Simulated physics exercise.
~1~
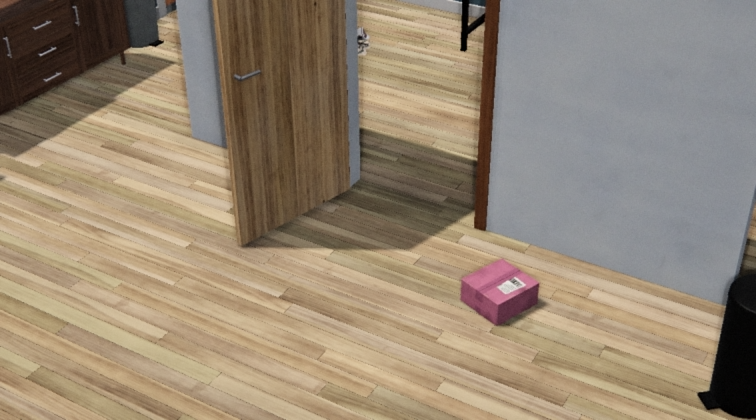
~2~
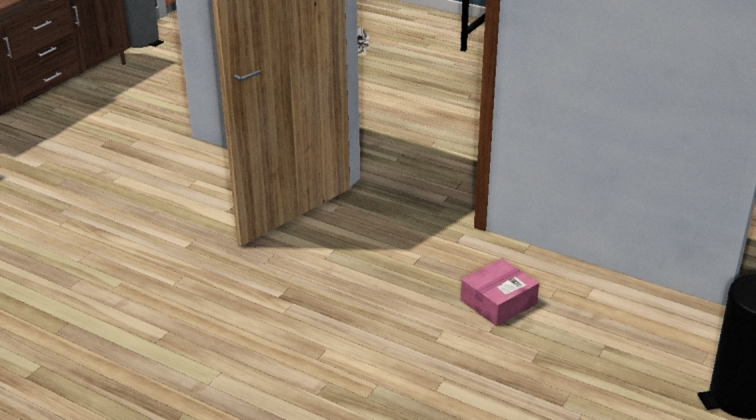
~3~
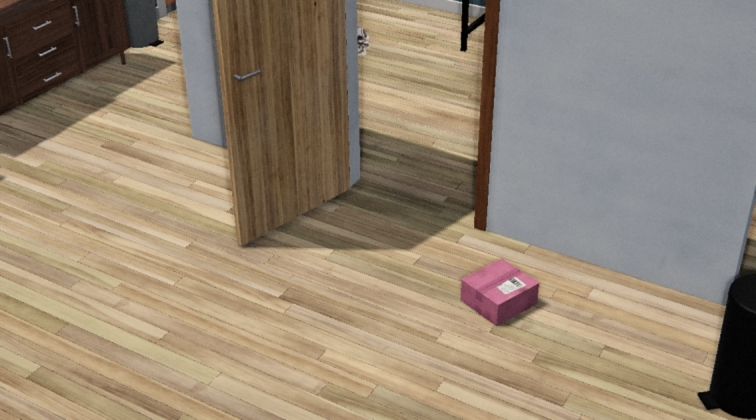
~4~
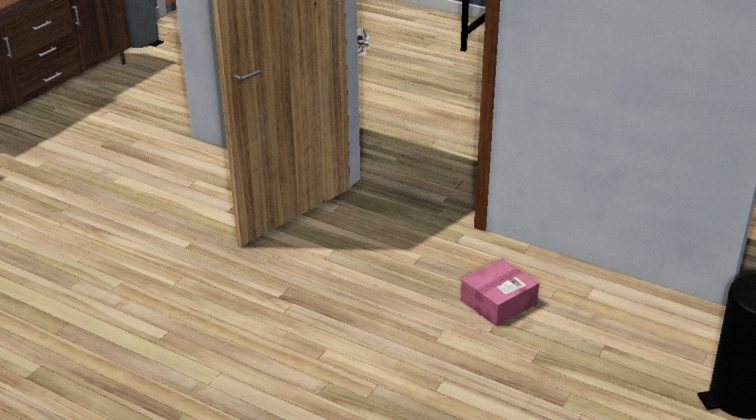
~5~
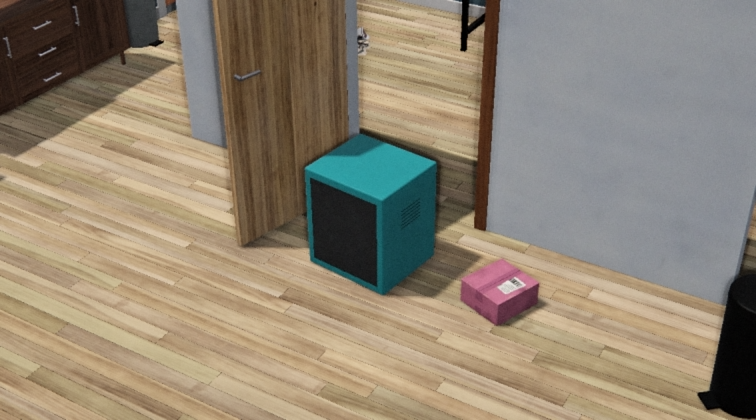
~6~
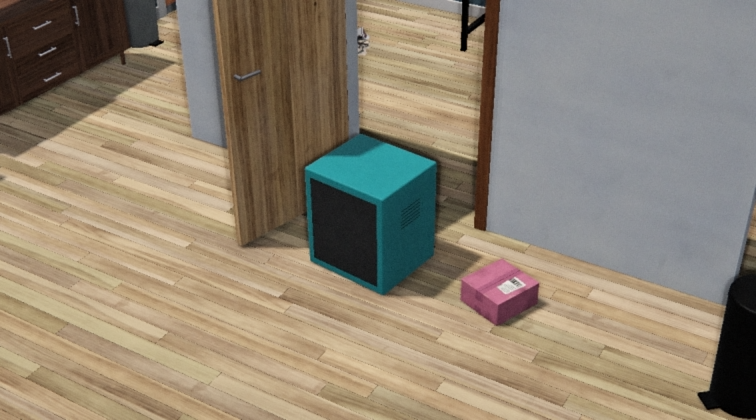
Turquoise box-shaped appliance with a dark front panel appearing beside a motionless open wooden door, near a still pink parcel.
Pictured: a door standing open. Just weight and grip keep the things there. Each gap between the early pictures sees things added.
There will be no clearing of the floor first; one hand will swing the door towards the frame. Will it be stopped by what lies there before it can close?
Looks like the door gets held up short of the frame.
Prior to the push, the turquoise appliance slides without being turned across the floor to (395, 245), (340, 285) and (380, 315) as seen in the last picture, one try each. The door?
It gets caught first, gets caught second and ends up closed third.
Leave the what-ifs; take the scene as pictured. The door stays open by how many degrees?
Roughly 75°.
Then, 0.40 s on from there, door at 98°.
Then, 0.70 s on from there, door at 87°.
Then, 0.90 s on from there, door at 79°.
In the end, door at 75°; both unmoved. At the end, from the last picture's camera, turquoise appliance near (372, 213).
